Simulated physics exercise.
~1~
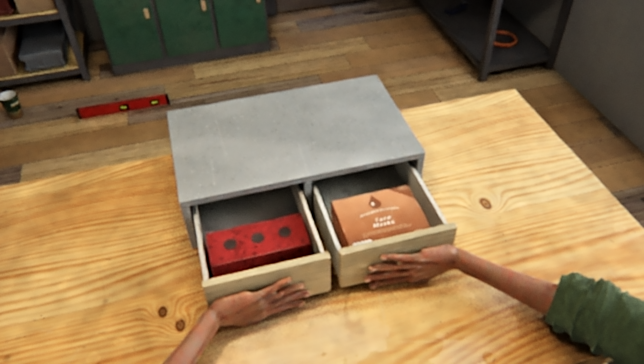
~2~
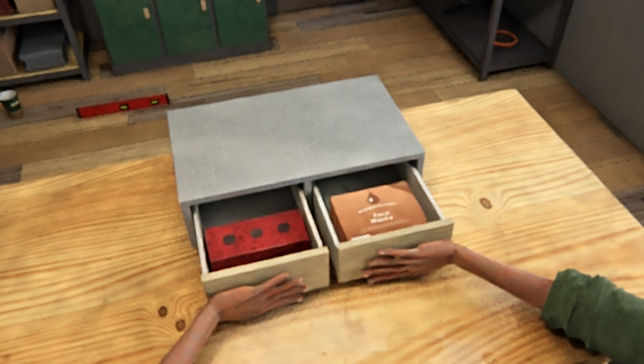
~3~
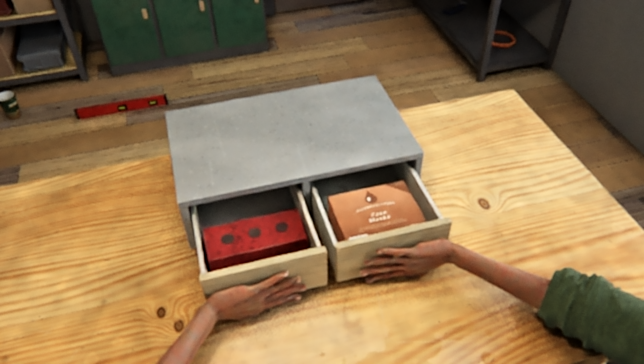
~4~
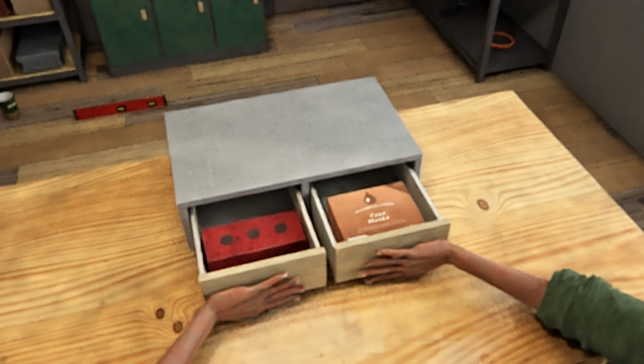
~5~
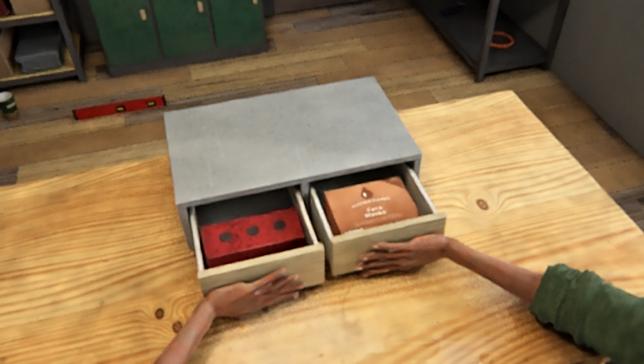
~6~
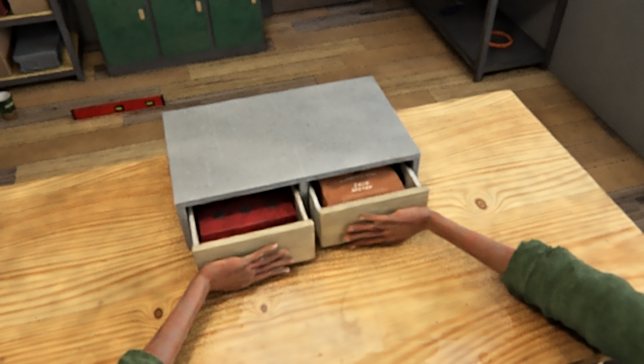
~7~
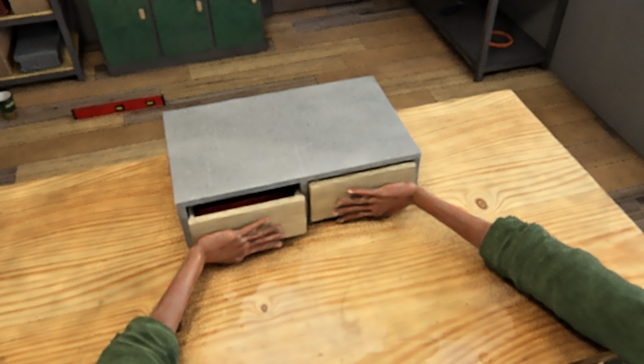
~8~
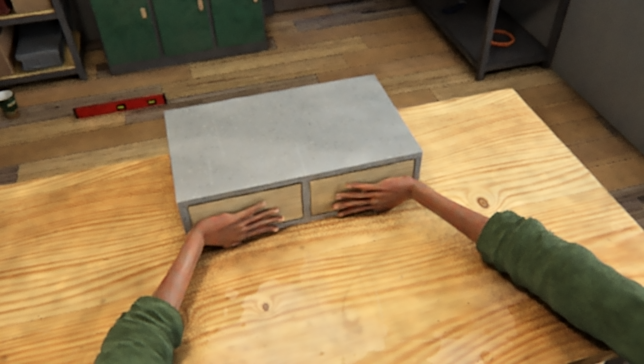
A pair of hands rested against two open drawers of a low grey cabinet, one holding a red brick and the other an orange box, then pushed both inward, the right slightly ahead, until both drawers were fully closed.
